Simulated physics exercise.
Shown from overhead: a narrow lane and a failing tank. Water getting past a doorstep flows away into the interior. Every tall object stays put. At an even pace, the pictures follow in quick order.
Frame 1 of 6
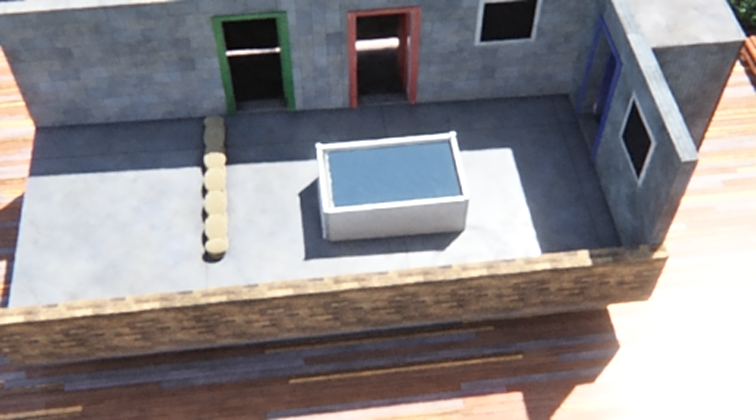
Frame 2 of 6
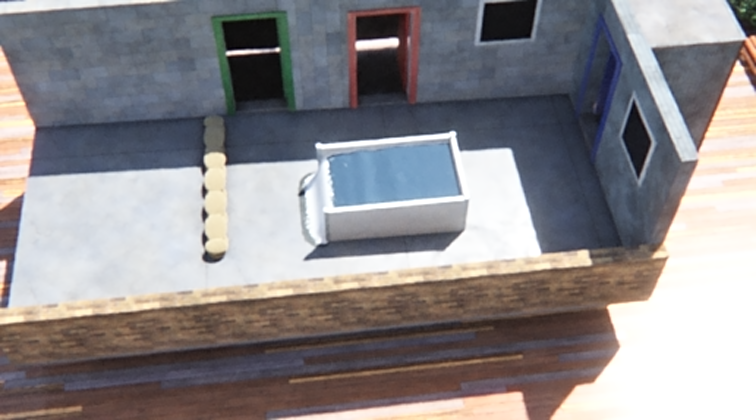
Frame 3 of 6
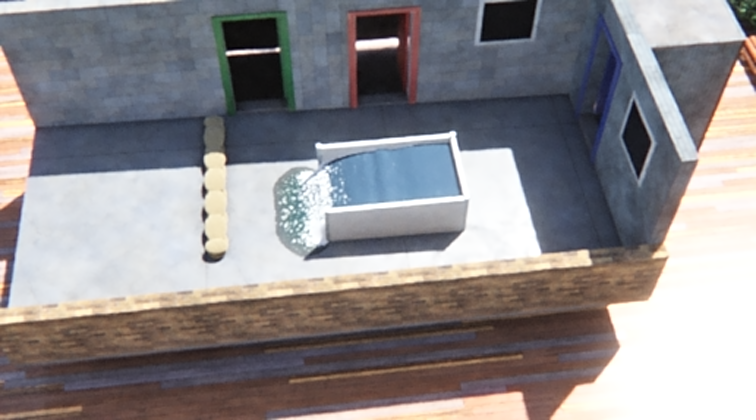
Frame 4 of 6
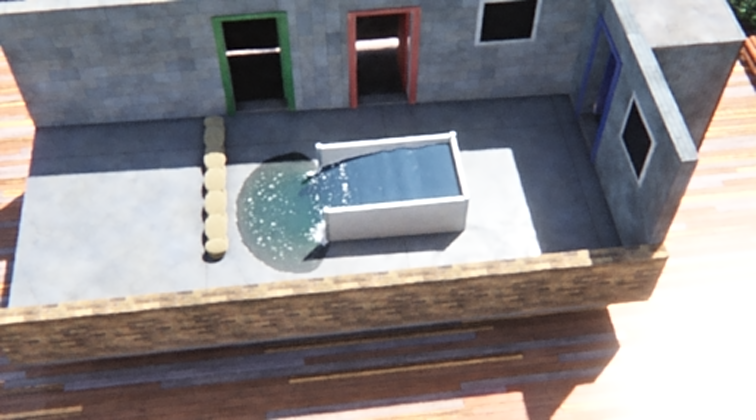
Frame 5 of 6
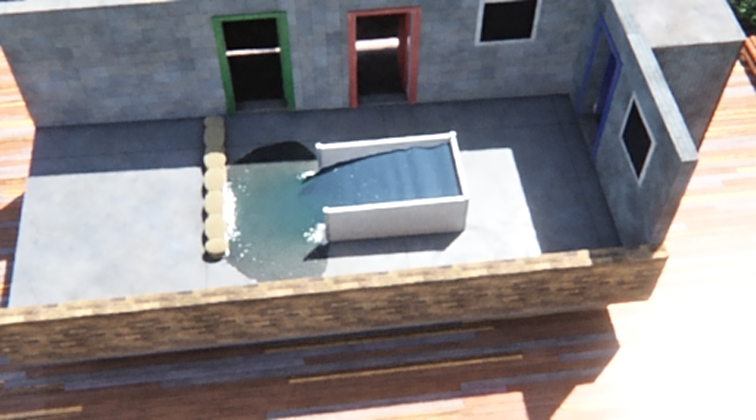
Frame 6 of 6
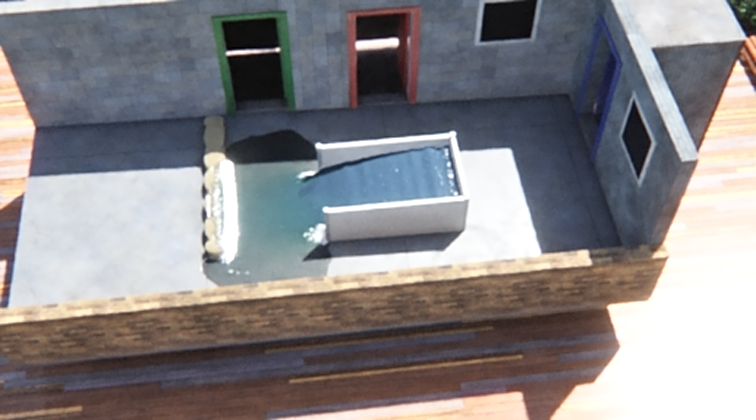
Water pours from the left end of a white tank and spreads to a row of round tan blocks.
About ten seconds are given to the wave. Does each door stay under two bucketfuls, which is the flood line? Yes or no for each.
Green door - no, it floods; blue door - yes, stays under; red door - yes, stays under.
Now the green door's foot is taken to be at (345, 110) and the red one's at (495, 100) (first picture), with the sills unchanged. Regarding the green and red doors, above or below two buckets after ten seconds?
Note: Green lets in too little; red lets in too little.
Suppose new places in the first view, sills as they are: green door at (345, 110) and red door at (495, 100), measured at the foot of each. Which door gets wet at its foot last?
It's the blue door.
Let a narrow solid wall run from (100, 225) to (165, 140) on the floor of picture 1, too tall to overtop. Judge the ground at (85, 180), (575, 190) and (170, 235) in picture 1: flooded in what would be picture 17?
Outcome per location, in sequence: Unsoaked, unsoaked, soaking.
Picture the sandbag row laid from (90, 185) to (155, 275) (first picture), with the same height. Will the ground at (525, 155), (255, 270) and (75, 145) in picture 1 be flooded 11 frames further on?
Taking them as given, you'd find unwetted, inundated and inundated.
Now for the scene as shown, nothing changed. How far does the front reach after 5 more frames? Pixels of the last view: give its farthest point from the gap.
Roughly (128, 321).
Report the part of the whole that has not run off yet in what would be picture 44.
My estimate is some 78 percent.
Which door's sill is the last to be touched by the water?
Result: The blue one.
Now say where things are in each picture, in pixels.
The water tank at (391, 175) is whole and still, in the first picture.
Water pours out at (326, 198) and has run to (324, 244), in the second picture.
The front is at (297, 249), out from the gap at (326, 201), in the third picture.
The front is at (248, 240), out from the gap at (326, 202), in the fourth picture.
The front is at (227, 176), out from the gap at (326, 202), in the fifth picture.
The front is at (209, 269), out from the gap at (326, 202), in the sixth picture.
A moment on, water covers 25 % of the floor; the green door wet at the sill, nothing in, the blue door not reached, the red door not reached.
Next, water covers 40 % of the floor; the green door over two buckets in, the blue door not reached, the red door not reached.
Then, water covers 55 % of the floor; the green door far over two buckets in, the blue door not reached, the red door wet at the sill, nothing in.
Later, water covers 90 % of the floor; the green door far over two buckets in, the blue door wet at the sill, nothing in, the red door under two buckets in.
In the end, water covers 75 % of the floor; the green door far over two buckets in, the blue door wet at the sill, nothing in, the red door under two buckets in.
